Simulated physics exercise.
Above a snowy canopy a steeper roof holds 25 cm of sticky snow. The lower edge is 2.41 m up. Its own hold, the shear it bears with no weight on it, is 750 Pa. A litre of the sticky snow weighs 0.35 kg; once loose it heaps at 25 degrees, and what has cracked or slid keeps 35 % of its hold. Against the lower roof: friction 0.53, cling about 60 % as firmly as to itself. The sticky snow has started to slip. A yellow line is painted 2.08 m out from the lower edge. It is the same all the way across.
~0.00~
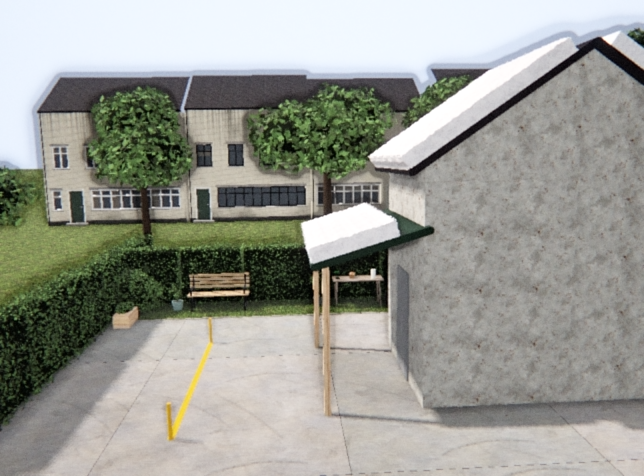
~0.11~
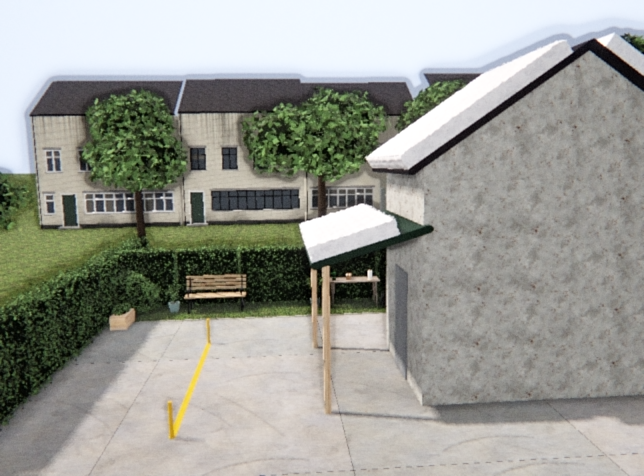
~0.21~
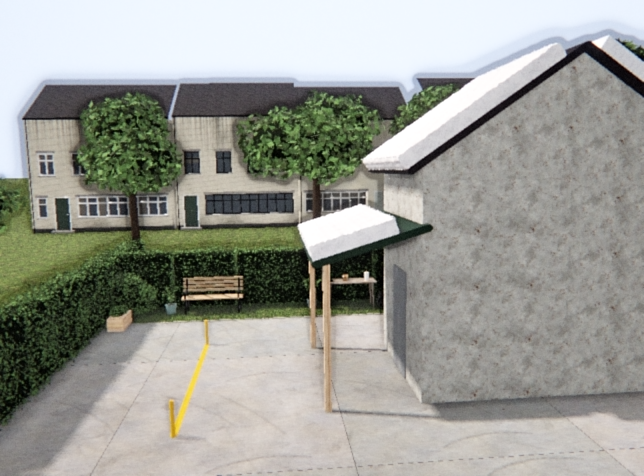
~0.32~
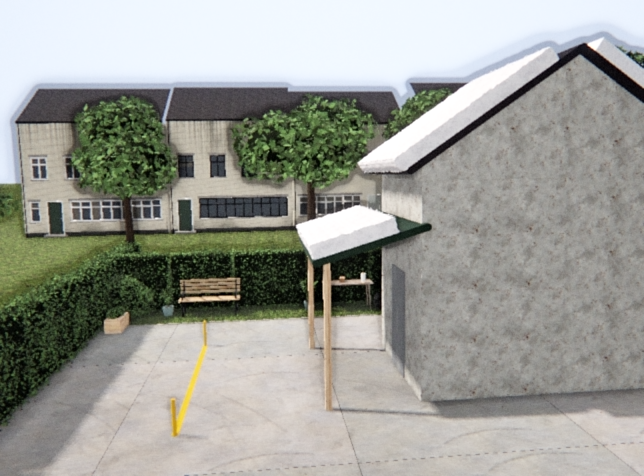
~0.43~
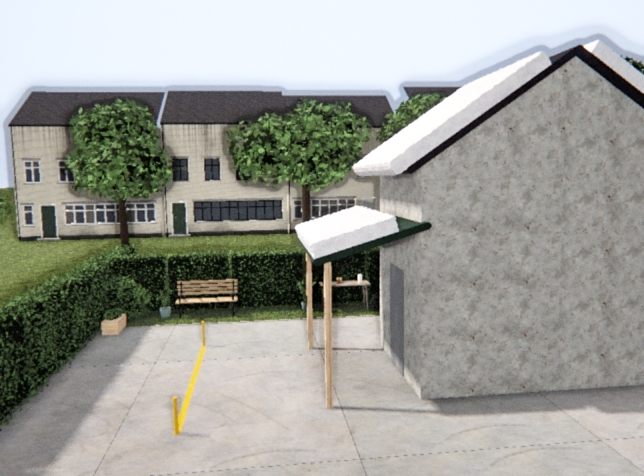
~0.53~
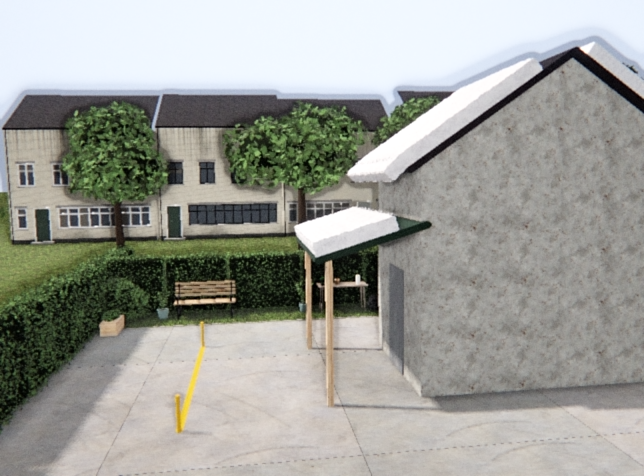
A grey building with snow on its steep roof stood beside a paved yard with a yellow line, and the thick snow slid slowly down the slope, poking a little past the roof's lower edge.
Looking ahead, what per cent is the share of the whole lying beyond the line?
Expect roughly 11 %.
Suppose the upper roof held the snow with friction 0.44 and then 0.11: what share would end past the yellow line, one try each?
In that order: 3 %, 30 %.
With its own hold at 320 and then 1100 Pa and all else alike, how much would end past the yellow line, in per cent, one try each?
In that order: 35 %, 2 %.
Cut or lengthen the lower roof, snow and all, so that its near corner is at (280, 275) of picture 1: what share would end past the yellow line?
Then about 7 %.
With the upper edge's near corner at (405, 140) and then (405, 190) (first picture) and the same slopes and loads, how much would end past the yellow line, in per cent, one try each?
In that order: 30 %, 1 %.
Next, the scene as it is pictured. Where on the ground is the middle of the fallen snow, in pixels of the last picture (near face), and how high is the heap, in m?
Near (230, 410), some 0.3 m high.
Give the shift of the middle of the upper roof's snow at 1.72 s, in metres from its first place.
Roughly 3.0 m.
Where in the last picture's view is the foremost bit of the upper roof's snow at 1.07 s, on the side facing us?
At about (345, 224).
After 1.07 s, none is below the lower edge and 0 % is past the line.
After 1.72 s, none is below the lower edge and 0 % is past the line.
After 2.36 s, 52 % is below the lower edge and 2 % is past the line.
After 3.00 s, 60 % is below the lower edge and 11 % is past the line.
After 3.60 s, at the end, 60 % is below the lower edge and 11 % is past the line.
